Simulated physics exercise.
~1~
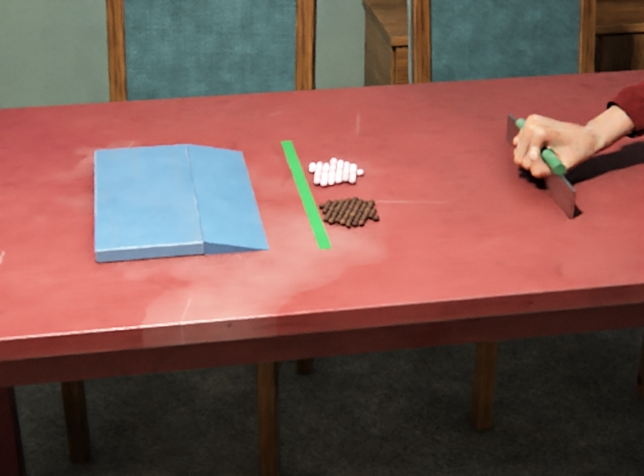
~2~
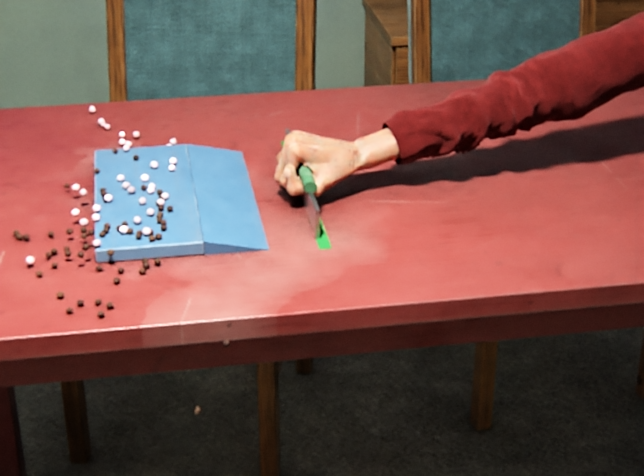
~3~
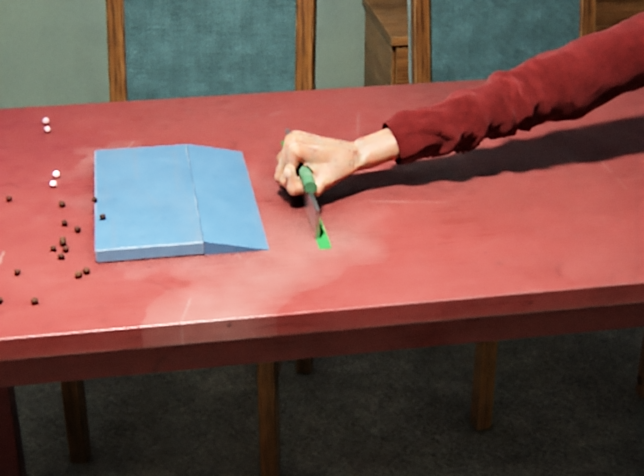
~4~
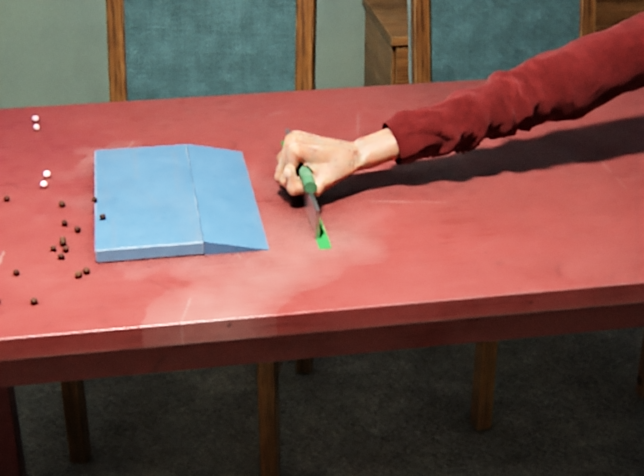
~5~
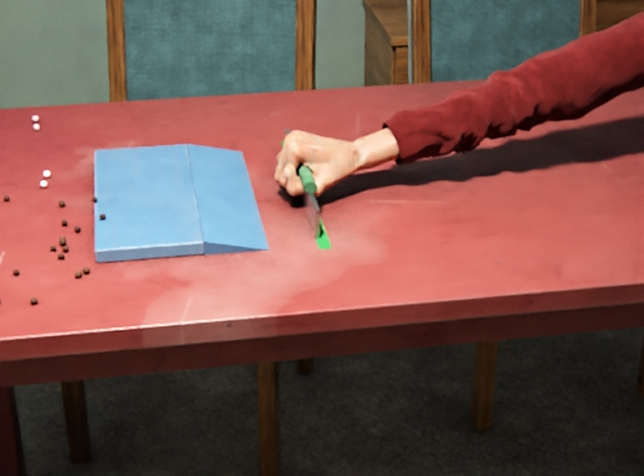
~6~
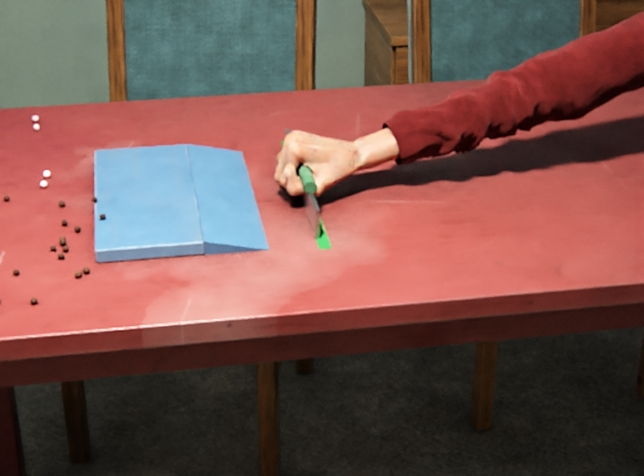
A hand pushed a scraper left across a red table and stopped at the green tape, sending small white and dark brown pieces flying over a blue ramp, where they scattered and finally lay still, a few remaining in view around its far edge.
